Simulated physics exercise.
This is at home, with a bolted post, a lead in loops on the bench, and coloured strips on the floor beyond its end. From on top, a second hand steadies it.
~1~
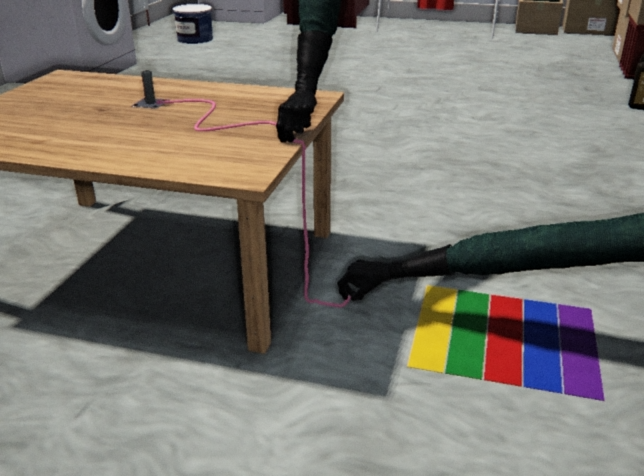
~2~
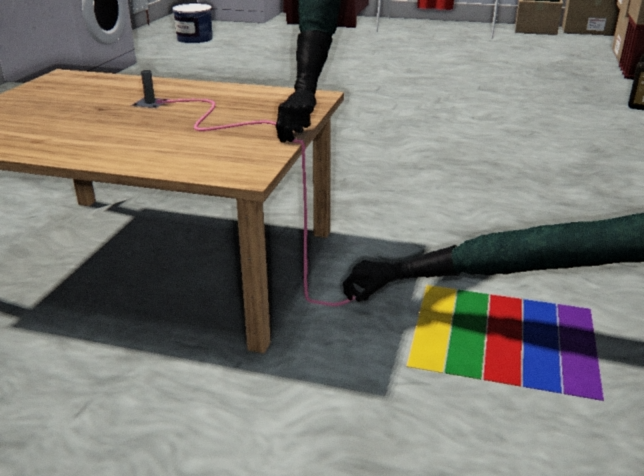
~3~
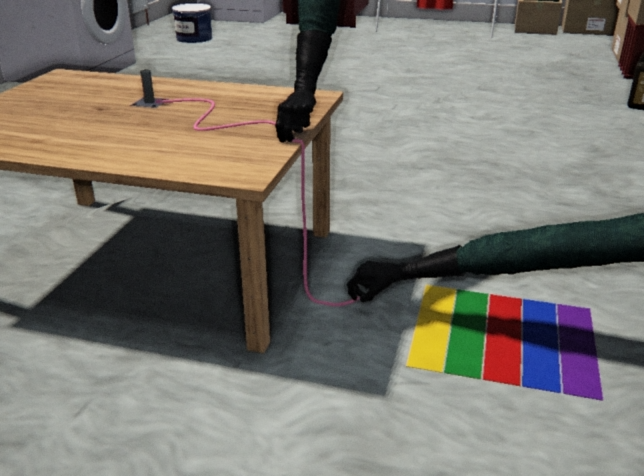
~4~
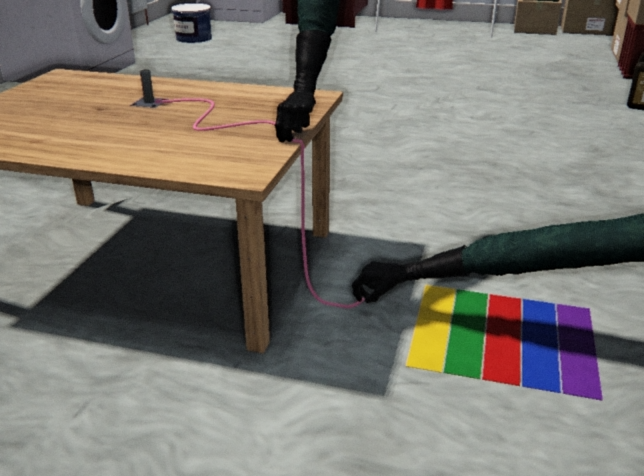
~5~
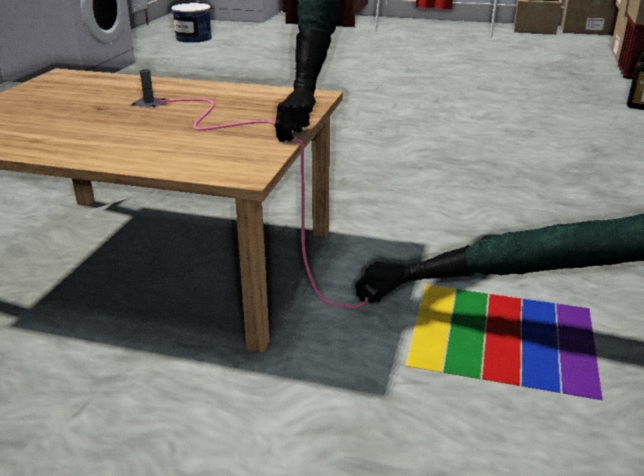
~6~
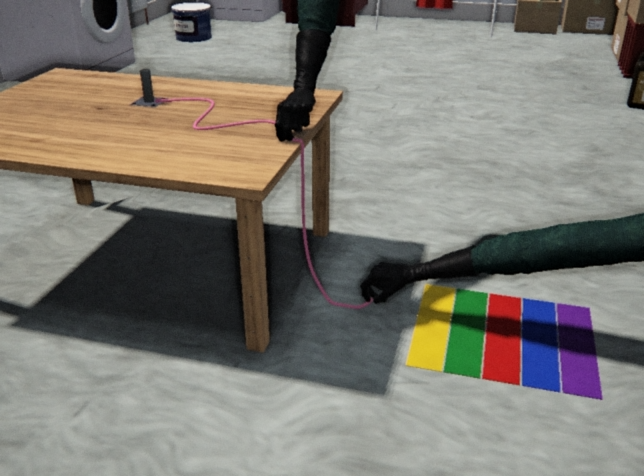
Home workshop, one gloved hand resting at a table's edge while another slowly draws a pink cord's end right near coloured floor strips.
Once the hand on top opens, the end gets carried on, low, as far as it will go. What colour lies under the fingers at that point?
Purple.
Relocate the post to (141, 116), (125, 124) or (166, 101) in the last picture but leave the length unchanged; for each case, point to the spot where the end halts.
About (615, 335), (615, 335) and (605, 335).
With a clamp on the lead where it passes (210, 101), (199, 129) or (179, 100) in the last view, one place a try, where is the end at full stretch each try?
The pixel places are (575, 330), (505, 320) and (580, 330), one per try.
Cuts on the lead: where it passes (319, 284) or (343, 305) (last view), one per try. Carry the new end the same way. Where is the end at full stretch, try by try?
Case by case it comes to about (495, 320) and then about (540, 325).
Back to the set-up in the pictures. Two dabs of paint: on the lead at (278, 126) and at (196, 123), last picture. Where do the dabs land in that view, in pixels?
The first settles around (349, 160), the second around (257, 123).
A little later, end near (535, 324); over blue.
Next, end near (571, 330); over purple.
When it is tight, end near (591, 333); over purple. It gets as far as the purple strip.
